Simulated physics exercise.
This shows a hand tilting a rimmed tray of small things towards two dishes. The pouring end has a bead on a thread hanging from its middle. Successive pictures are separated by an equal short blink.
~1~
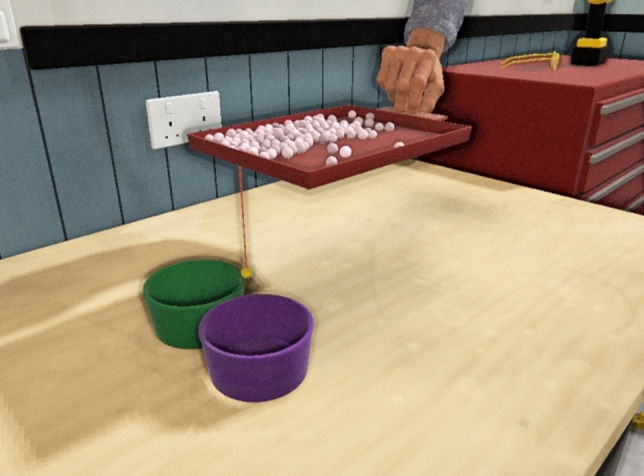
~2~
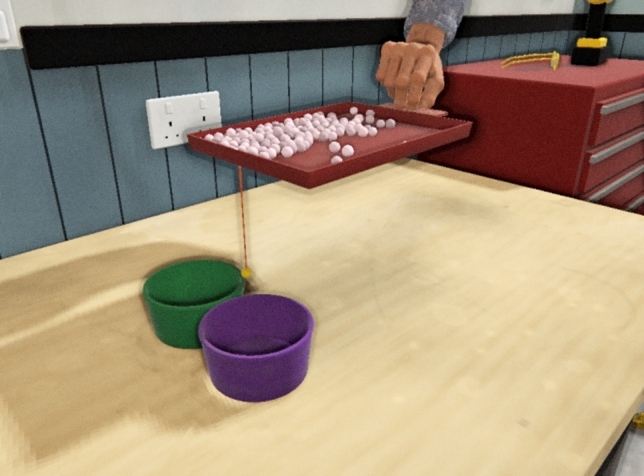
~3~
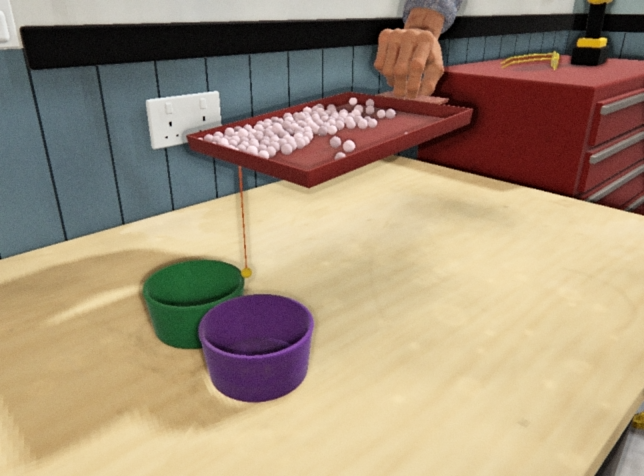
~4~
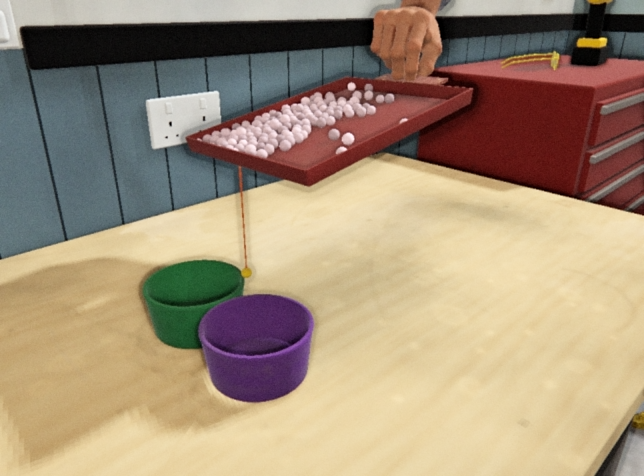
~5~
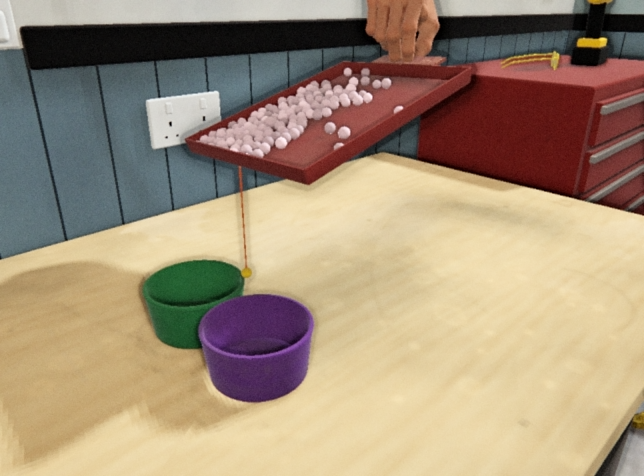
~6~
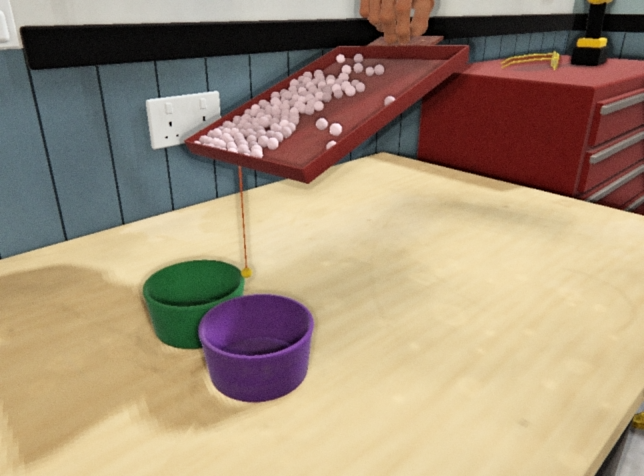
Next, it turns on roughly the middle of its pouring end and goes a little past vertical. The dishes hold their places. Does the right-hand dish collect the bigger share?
No, the left-hand dish does.
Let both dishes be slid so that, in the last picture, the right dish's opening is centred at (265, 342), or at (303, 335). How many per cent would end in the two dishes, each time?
About 60 per cent, then about 30 per cent.
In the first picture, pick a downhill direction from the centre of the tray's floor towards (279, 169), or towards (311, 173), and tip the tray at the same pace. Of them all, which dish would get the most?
Try 1: The right-side dish; try 2: The right-side dish.
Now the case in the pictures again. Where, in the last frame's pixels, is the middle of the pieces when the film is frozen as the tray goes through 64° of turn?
Near the pixel (231, 119).
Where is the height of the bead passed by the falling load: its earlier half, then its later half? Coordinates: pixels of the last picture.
It goes through near (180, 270) first, then near (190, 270).
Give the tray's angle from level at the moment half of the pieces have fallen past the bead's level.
Approx. reading: About 100°.
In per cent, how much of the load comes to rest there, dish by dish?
Out of every hundred, close to 60 go left and close to 10 go right.
Soon, tray tipped steeply; nearly all on the tray; a stray few in the left dish; a stray few in the air.
A while on, tray tipped past a quarter turn; about a quarter on the tray; a stray few in the right dish; about a third in the left dish; a small part outside both; about a quarter in the air.
Towards the end, tray tipped past a quarter turn; a small part in the right dish; about two thirds in the left dish; about a quarter outside both.
Finally, tray tipped past a quarter turn; a small part in the right dish; about two thirds in the left dish; about a quarter outside both.
